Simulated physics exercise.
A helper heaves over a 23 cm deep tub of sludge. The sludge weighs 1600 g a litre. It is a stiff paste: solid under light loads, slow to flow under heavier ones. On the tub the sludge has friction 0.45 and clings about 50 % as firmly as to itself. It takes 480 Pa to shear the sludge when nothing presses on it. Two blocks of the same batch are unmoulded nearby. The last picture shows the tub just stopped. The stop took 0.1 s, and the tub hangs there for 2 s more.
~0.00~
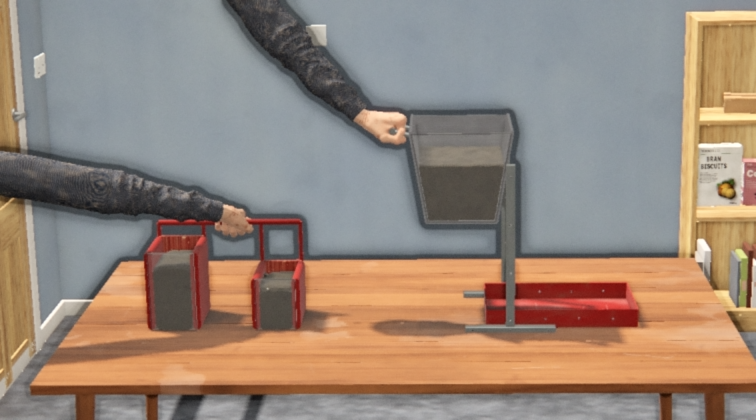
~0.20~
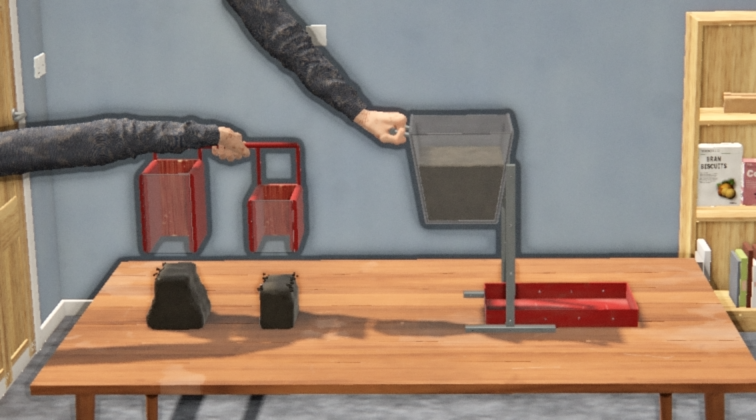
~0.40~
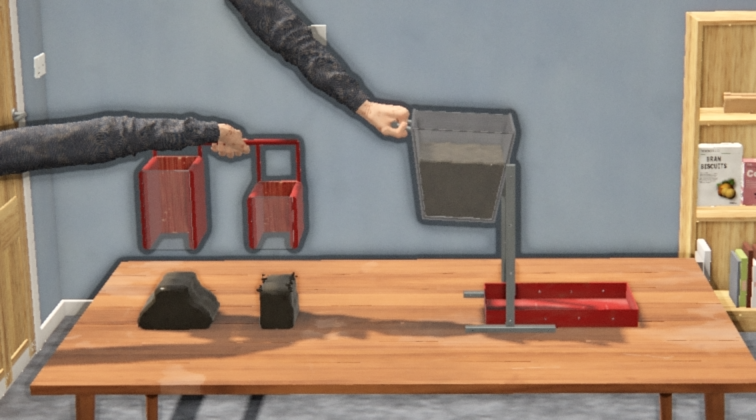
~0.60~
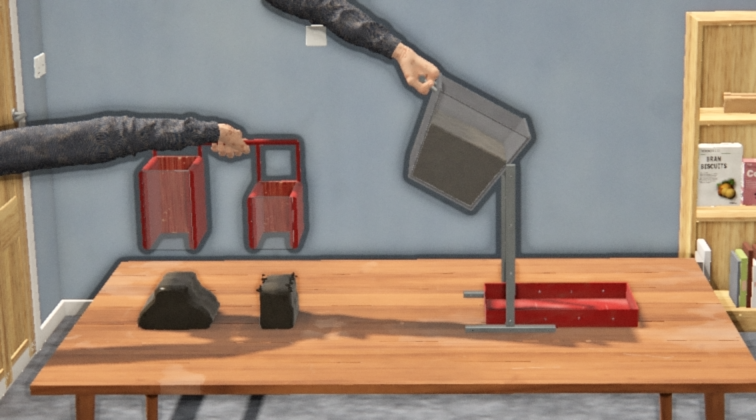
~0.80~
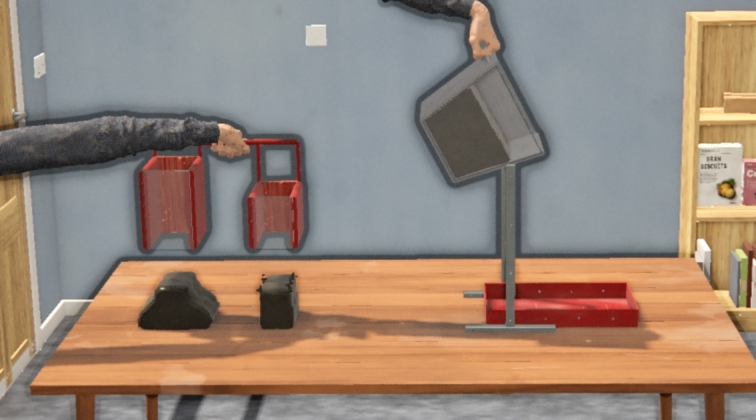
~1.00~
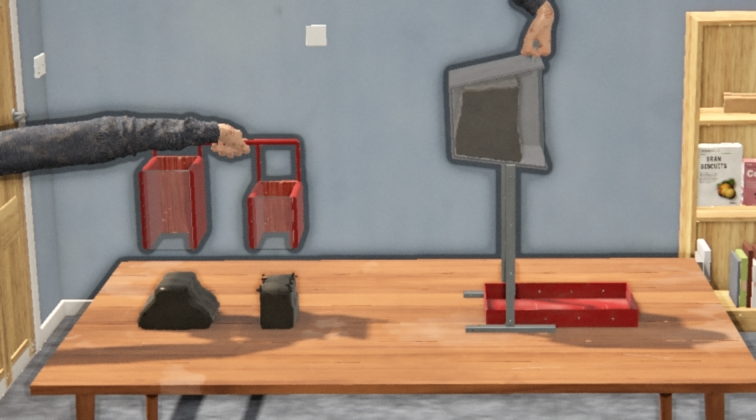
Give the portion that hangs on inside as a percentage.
The portion that hangs on inside is near 51 %.
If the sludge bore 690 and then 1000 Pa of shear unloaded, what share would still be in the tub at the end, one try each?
In turn about 70 %, 100 %.
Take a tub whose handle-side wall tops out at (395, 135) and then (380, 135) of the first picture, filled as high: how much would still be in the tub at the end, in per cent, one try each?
In turn about 45 %, 35 %.
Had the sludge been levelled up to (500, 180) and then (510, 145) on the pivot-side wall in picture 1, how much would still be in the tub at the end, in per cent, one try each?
In that order: 75 %, 35 %.
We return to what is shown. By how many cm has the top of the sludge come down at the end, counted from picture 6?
Roughly 11 cm.
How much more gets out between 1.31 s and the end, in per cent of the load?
Near 14 %.
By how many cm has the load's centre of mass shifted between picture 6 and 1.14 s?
About 6 cm.
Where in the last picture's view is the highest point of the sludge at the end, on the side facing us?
Around (482, 131).
By 1.14 s, the tub is at 88 degrees and holds 98 %.
By 1.31 s, the tub is at 88 degrees and holds 65 %.
By 1.48 s, the tub is at 88 degrees and holds 52 %.
By 1.65 s, the tub is at 88 degrees and holds 51 %.
By 3.00 s, at the end, the tub is at 88 degrees and holds 51 %.
